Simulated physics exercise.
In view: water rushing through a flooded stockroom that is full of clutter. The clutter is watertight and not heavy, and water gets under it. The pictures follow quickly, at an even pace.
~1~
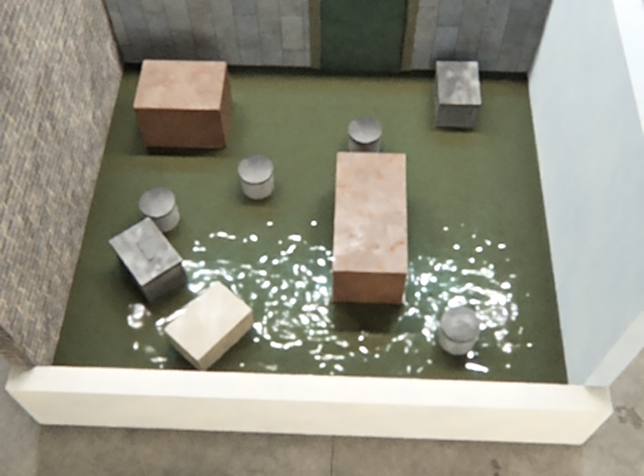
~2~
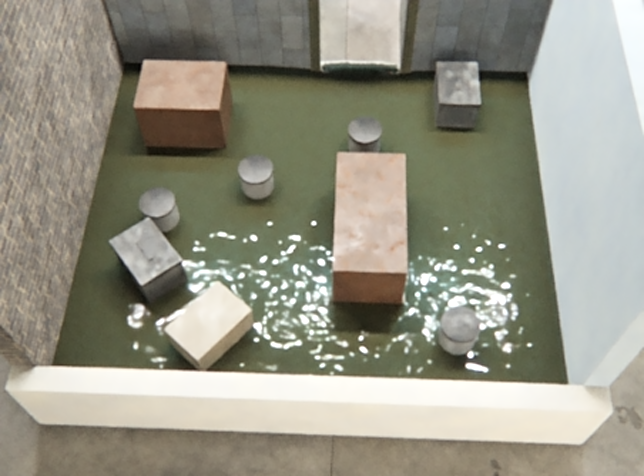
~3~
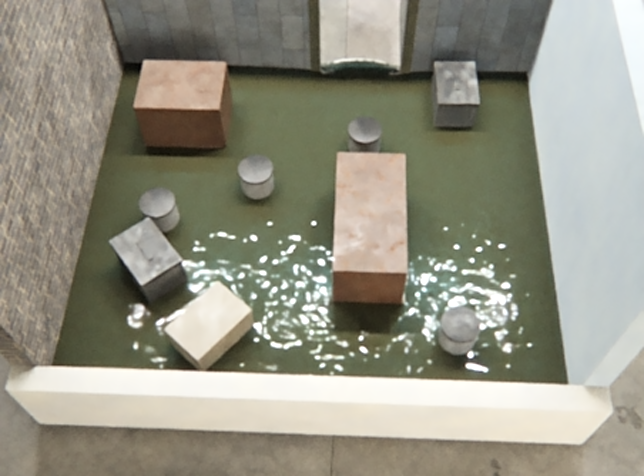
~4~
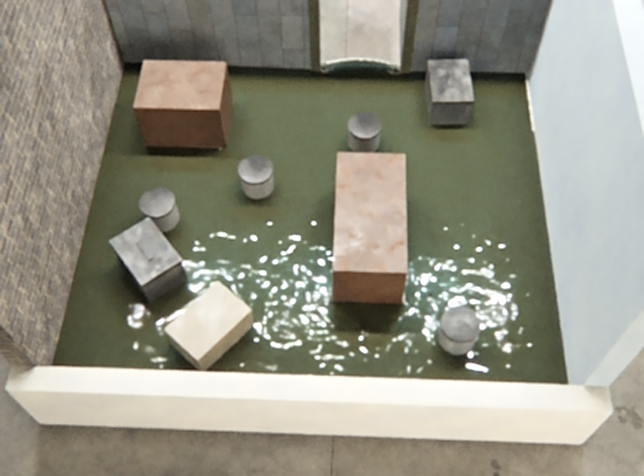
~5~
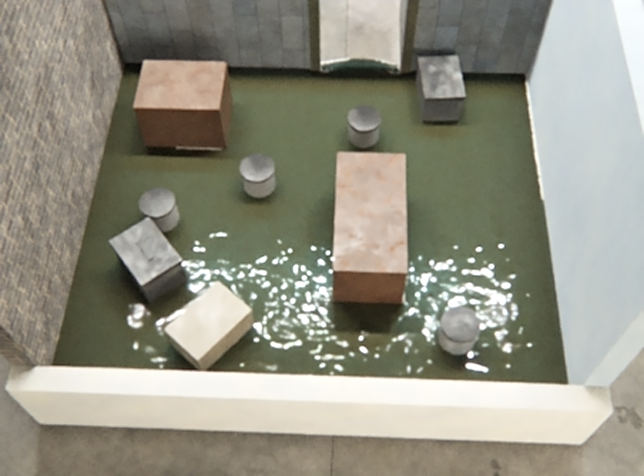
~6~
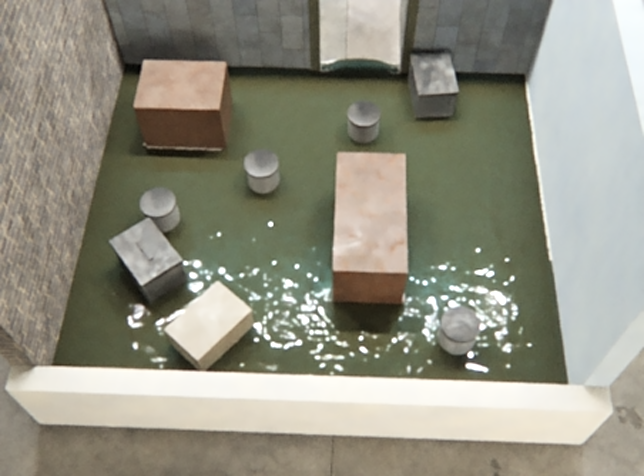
Green water filling a walled room of scattered blocks and cylinders as a grey block at the back drifts slowly left.
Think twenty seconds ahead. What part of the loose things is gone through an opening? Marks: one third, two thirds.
That comes to one to two thirds.
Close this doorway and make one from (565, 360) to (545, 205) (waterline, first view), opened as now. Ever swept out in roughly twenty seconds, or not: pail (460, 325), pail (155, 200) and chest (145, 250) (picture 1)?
As listed: Through, still in, left behind.
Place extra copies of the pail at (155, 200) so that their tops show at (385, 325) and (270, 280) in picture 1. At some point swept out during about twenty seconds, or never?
As listed: Still in, inside.
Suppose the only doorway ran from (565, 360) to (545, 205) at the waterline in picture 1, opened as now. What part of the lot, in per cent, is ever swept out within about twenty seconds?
Near 70 in a hundred.
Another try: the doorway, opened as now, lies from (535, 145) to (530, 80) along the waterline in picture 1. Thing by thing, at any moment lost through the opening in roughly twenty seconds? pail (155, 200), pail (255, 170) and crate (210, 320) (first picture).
One after the other: Still in, out, stays.
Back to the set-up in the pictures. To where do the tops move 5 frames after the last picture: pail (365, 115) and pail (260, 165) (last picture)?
At about (359, 72) and (285, 133).
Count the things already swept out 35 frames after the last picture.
That makes 3.
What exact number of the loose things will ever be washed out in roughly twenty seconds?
That makes 3.
A moment on, 0 of 7 are out; 7 afloat.
Next, 2 of 7 are out; 5 afloat.
Later, 3 of 7 are out; 4 afloat.
In the end, 3 of 7 are out; 4 afloat.
